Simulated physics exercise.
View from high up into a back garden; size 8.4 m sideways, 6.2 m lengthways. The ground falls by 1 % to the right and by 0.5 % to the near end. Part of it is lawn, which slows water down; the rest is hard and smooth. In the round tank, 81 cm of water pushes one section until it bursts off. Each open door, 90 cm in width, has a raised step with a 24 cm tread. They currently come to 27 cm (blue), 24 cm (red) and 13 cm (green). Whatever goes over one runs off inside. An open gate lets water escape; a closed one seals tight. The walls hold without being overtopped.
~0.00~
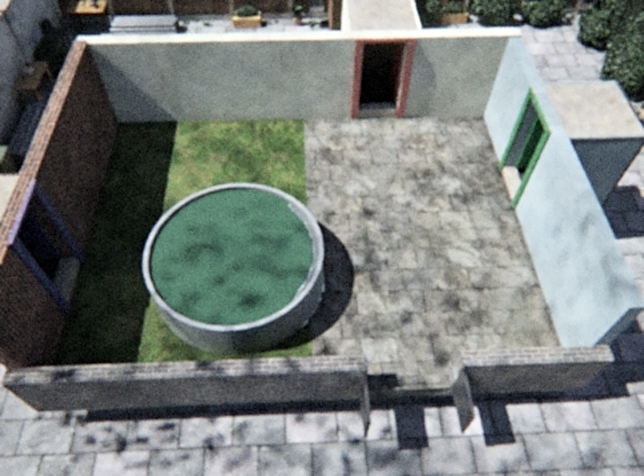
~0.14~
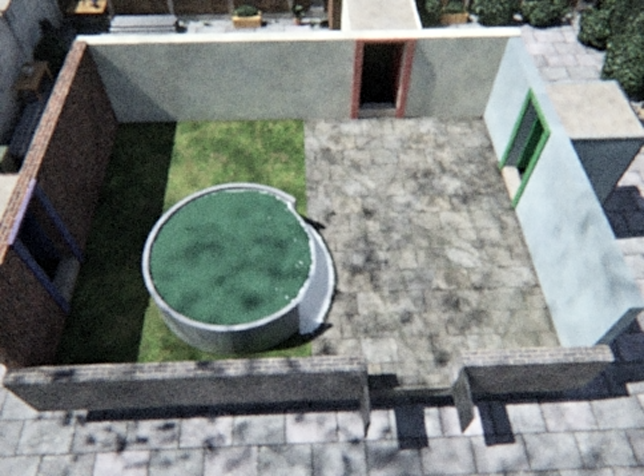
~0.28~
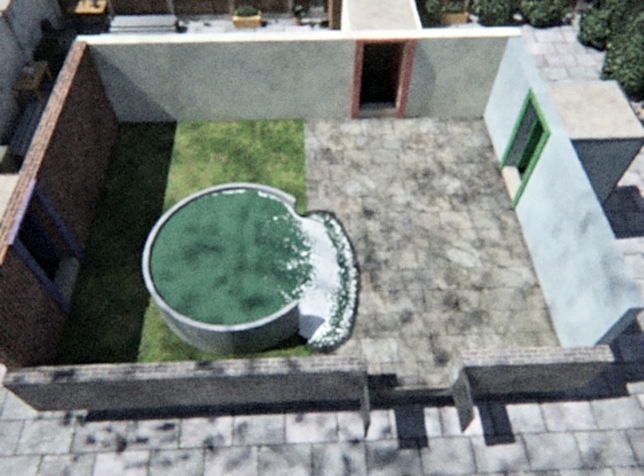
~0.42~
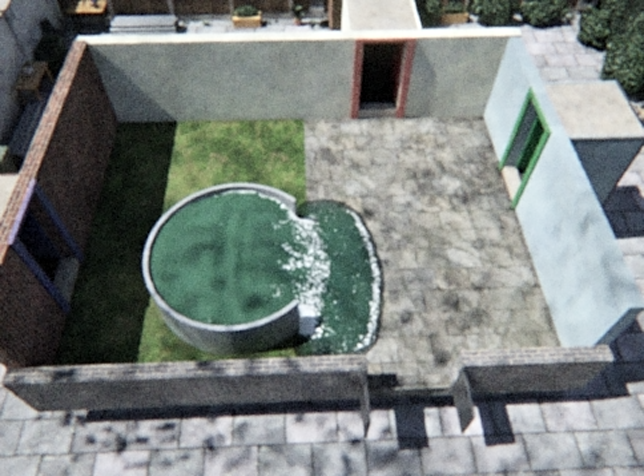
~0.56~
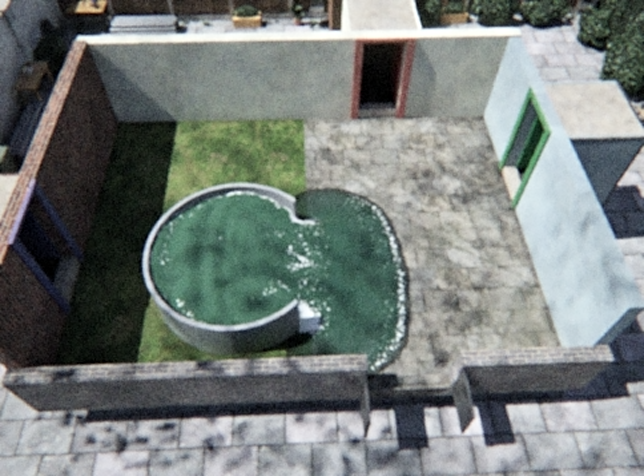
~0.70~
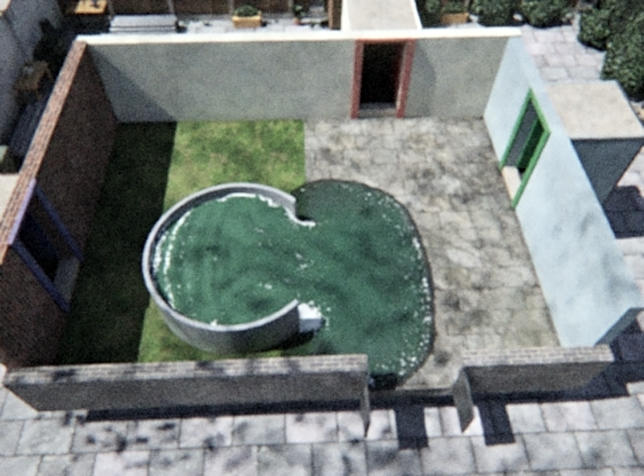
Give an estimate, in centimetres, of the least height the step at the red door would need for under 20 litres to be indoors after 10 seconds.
Some 11.5 cm above the ground.
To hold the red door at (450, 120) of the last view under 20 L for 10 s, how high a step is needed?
It needs about 26 cm.
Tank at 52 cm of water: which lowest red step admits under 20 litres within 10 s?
Roughly 6.5 centimetres would do it.
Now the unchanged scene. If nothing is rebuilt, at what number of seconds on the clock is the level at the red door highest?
Near 6.0 seconds.
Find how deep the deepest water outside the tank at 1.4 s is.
Up to some 35 centimetres, I'd say.
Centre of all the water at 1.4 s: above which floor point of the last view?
Centre estimate: (301, 274) px, approximately.
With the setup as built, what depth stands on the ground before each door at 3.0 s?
Before blue it's 0 cm, before red 4 cm, before green 28 cm.
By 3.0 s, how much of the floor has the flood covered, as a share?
The wet part is about 55 per cent.
After 1.4 s water covers 45 % of the floor, deepest (35 cm) near (327, 281); it has not reached the red door.
After 3.0 s water covers 55 % of the floor, deepest (44 cm) near (487, 371); 4 cm at the red door, 0 litres in over its 24 cm step.
After 10.0 s water covers 90 % of the floor, deepest (16 cm) near (563, 369); 10 cm at the red door, 0 litres in over its 24 cm step.
At the red door as built, the water arrived by 1.9 s and peaked near 17 cm at 6.2 s.
With a step of 10 cm, 37 litres would have come in within the 10 s; with 13.5 cm, 8 litres. So under 20 litres takes about 11.5 cm.
